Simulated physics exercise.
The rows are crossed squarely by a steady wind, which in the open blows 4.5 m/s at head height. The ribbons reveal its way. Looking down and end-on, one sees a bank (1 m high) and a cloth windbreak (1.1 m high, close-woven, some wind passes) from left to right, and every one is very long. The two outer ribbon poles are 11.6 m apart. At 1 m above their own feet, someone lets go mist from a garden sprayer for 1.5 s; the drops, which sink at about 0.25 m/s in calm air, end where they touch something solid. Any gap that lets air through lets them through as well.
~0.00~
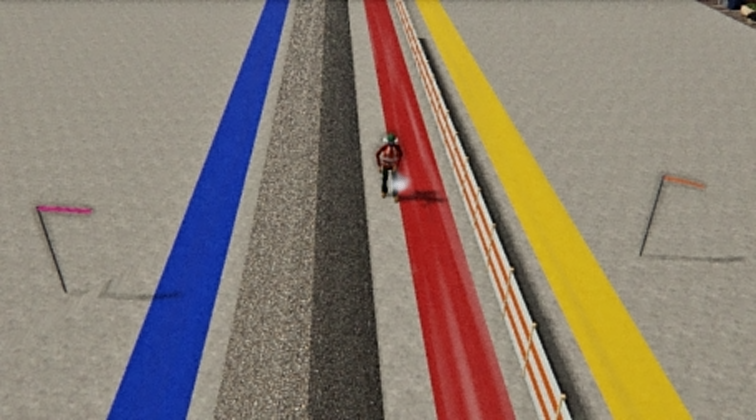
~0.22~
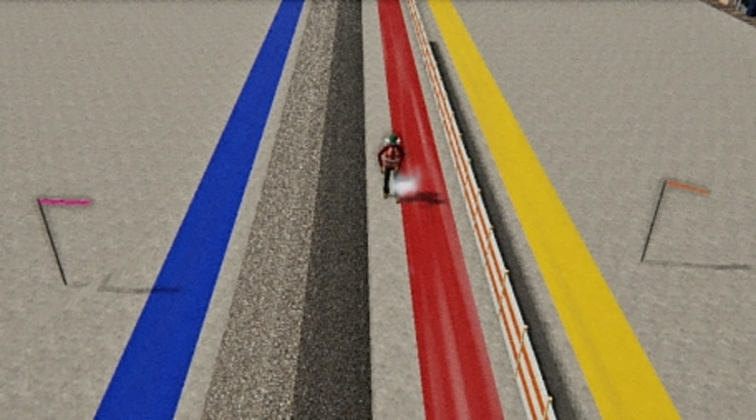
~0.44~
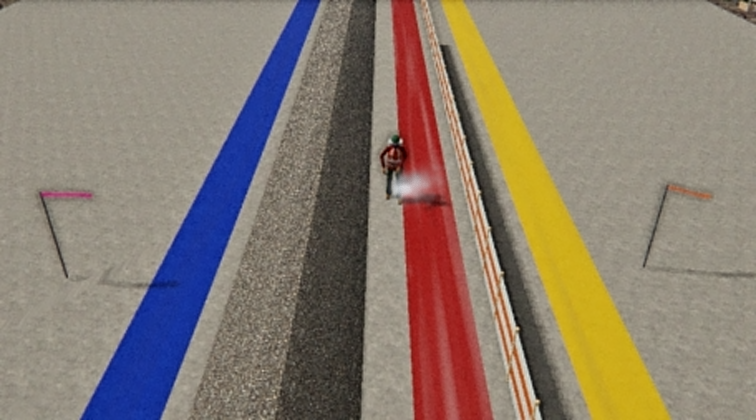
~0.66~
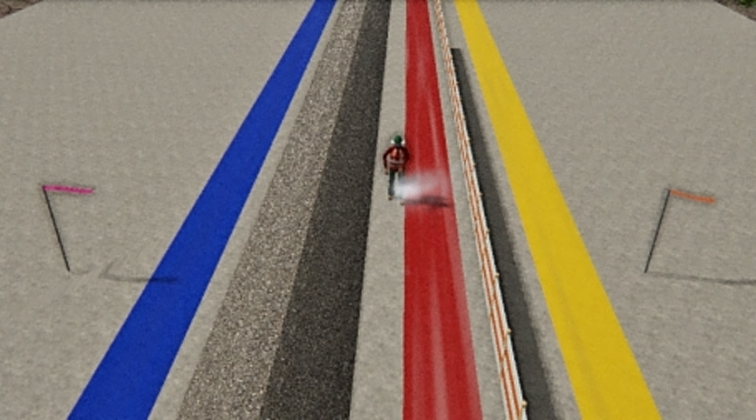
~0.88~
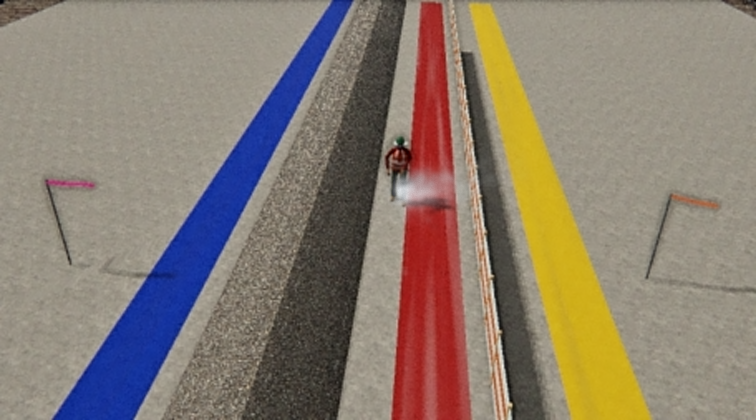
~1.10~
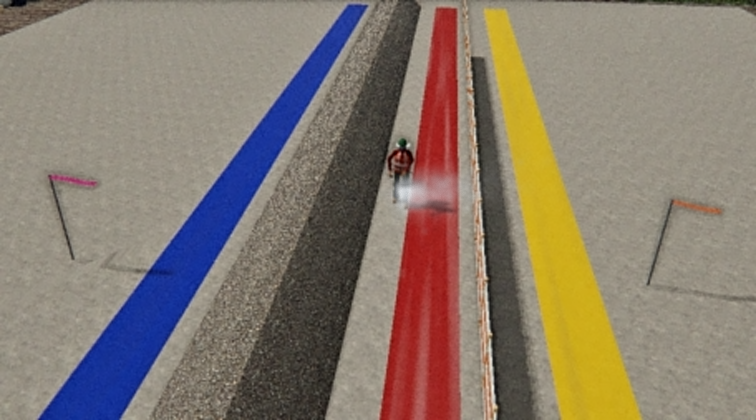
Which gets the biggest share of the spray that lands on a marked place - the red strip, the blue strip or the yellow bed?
The red one.
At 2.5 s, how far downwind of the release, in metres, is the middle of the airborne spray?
My estimate would be some 1.0 metres.
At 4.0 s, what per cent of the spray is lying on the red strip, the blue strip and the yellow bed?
I'd put it near 15 % on red, 0 % on blue and 1 % on yellow.
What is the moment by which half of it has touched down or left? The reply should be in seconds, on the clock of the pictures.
About 4.5 seconds.
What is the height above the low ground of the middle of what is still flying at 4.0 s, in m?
The middle sits around 0.6 m above the low ground.
After 2.5 s, 7 % is no longer flying here, and 0 % lies on the yellow bed, 0 % on the blue strip and 4 % on the red strip; the middle of what still flies is 0.7 m above the low ground, near (445, 204).
After 4.0 s, 38 % is no longer flying here, and 1 % lies on the yellow bed, 0 % on the blue strip and 17 % on the red strip; the middle of what still flies is 0.6 m above the low ground, near (459, 208).
After 8.0 s, 79 % is no longer flying here, and 3 % lies on the yellow bed, 0 % on the blue strip and 23 % on the red strip; the middle of what still flies is 0.7 m above the low ground, near (713, 217).
After 20.0 s, 100 % is no longer flying here, and 4 % lies on the yellow bed, 0 % on the blue strip and 24 % on the red strip.
After 45.0 s, 100 % is no longer flying here, and 4 % lies on the yellow bed, 0 % on the blue strip and 24 % on the red strip.
